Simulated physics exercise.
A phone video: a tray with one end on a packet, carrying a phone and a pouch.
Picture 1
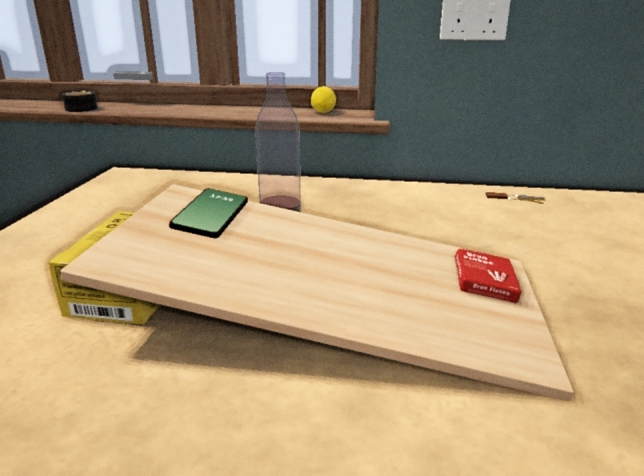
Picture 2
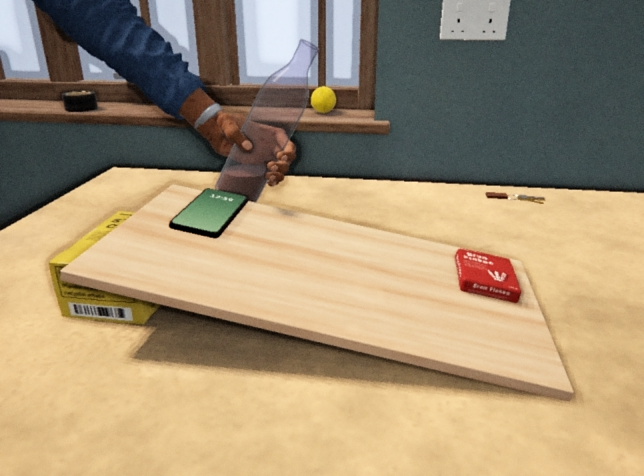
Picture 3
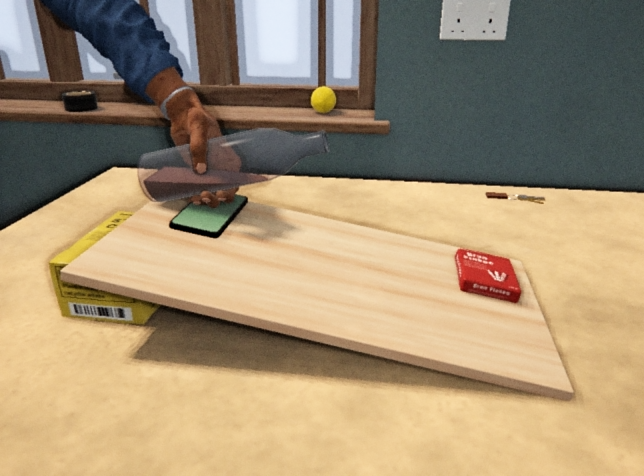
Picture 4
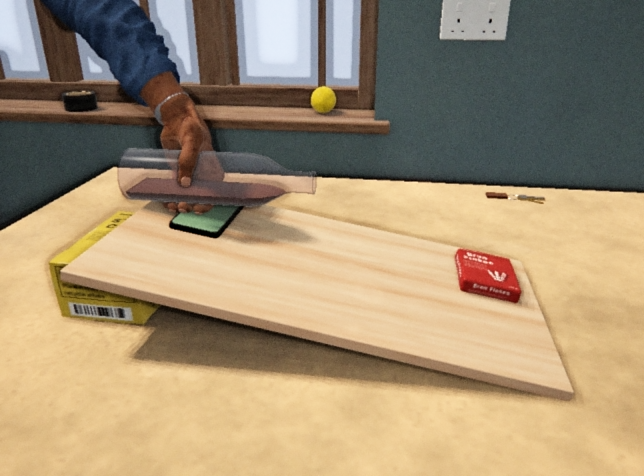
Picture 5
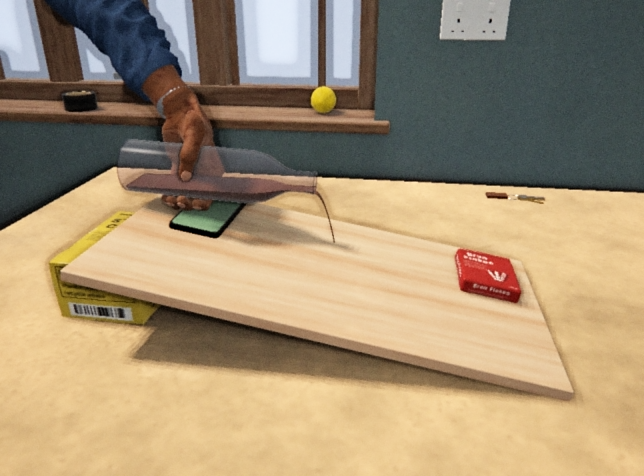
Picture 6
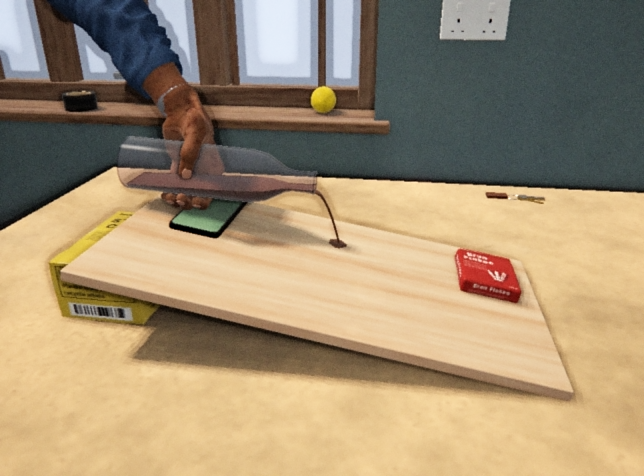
A hand lifts a bottle, tips it sideways, and pours dark liquid onto a sloping tray.
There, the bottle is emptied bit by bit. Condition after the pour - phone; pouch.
Phone: Dry, pouch: Wet.
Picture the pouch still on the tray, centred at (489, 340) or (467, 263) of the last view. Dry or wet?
Try one: It stays clear. Try two: It gets hit.
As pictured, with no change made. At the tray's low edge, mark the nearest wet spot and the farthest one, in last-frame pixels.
The wet stretch goes from (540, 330) to (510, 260).
Soon after, it runs down to the right; the phone is dry; the pouch is wet.
Later, it runs down to the right and off the end; the phone is dry; the pouch is wet.
In the end, it runs down to the right and off the end; the phone is dry; the pouch is wet.
